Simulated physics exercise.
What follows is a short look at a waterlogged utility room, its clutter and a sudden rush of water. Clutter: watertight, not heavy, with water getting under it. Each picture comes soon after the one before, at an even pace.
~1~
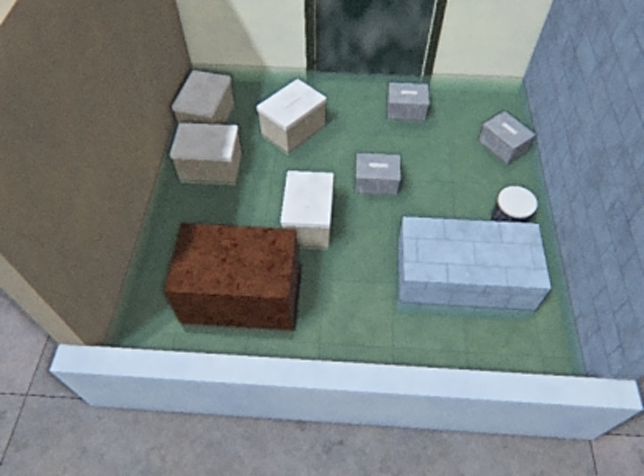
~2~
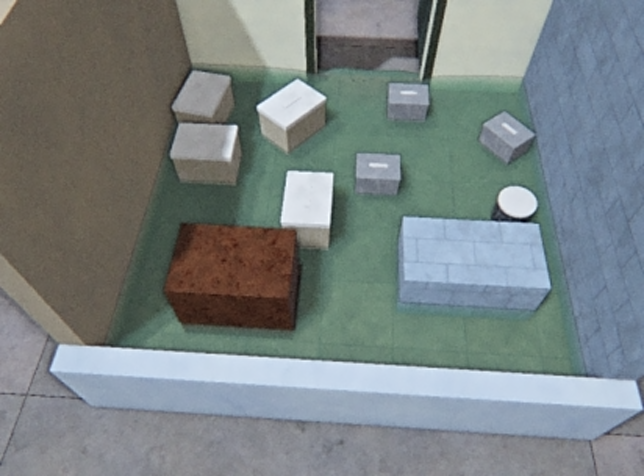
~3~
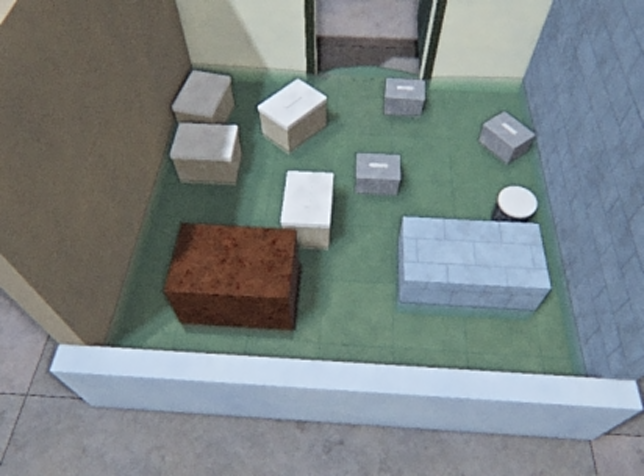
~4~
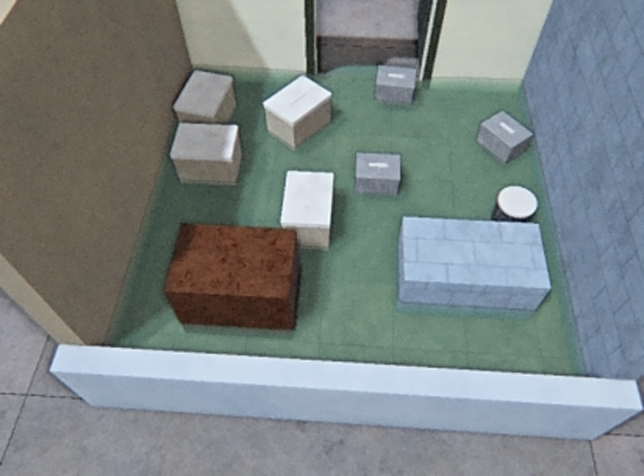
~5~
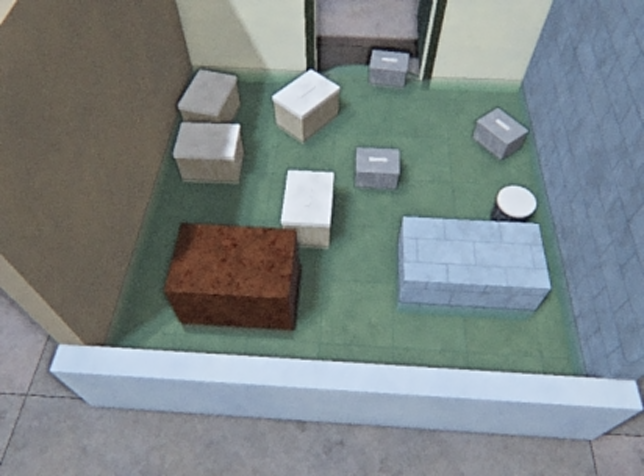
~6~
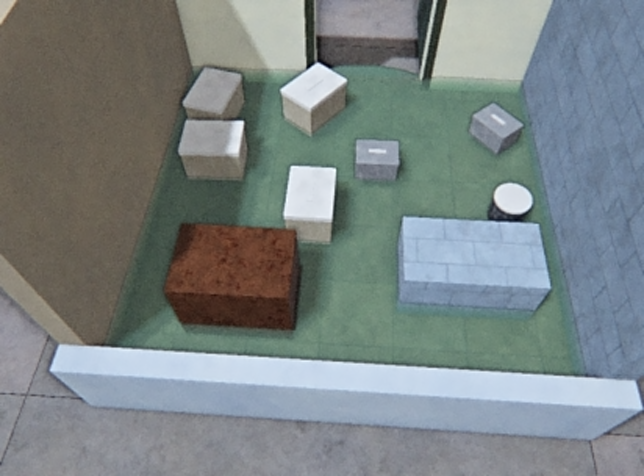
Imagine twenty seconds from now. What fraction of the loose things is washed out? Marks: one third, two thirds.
Fraction: Two thirds or beyond.
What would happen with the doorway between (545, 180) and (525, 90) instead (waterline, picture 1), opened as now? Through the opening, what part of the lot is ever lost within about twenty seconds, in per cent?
80 per cent or so.
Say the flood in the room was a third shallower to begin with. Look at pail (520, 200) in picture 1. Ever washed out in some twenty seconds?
That object is never lost.
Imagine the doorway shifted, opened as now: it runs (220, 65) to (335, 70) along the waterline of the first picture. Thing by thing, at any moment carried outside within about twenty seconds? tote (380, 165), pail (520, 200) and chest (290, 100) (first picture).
Per object, as asked: Flushed / not flushed / flushed.
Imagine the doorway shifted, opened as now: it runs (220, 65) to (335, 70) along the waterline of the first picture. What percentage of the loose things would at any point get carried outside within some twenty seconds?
I'd reckon around 90 percent.
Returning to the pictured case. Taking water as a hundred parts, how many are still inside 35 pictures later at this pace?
My figure is 42 per cent.
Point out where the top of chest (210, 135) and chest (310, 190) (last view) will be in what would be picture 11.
The first should be near (229, 113), the second near (322, 159).
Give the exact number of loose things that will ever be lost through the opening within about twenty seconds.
The total here is 7.
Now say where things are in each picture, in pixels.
A chest at (292, 102) floats; a tote at (378, 166) floats; 0 of 8 have shifted, in the first frame.
A chest at (292, 102), afloat; a tote at (378, 166) floats; 0 of 8 have shifted, in the second frame.
A chest at (293, 102), afloat; a tote at (378, 166), afloat; 1 of 8 have shifted, in the third frame.
A chest at (298, 98) floats, close to its start; a tote at (378, 166), afloat; 2 of 8 have shifted, in the fourth frame.
A chest at (306, 92) floats, close to its start; a tote at (378, 160), afloat, close to its start; 5 of 8 have shifted, in the fifth frame.
A chest at (314, 85) floats, a stride from its start; a tote at (377, 152) floats, close to its start; 8 of 8 have shifted, in the sixth frame.
A moment on, 2 of 8 are out; 6 afloat.
Next, 4 of 8 are out; 4 afloat.
Later, 7 of 8 are out; 1 afloat.
In the end, 7 of 8 are out; 1 afloat.
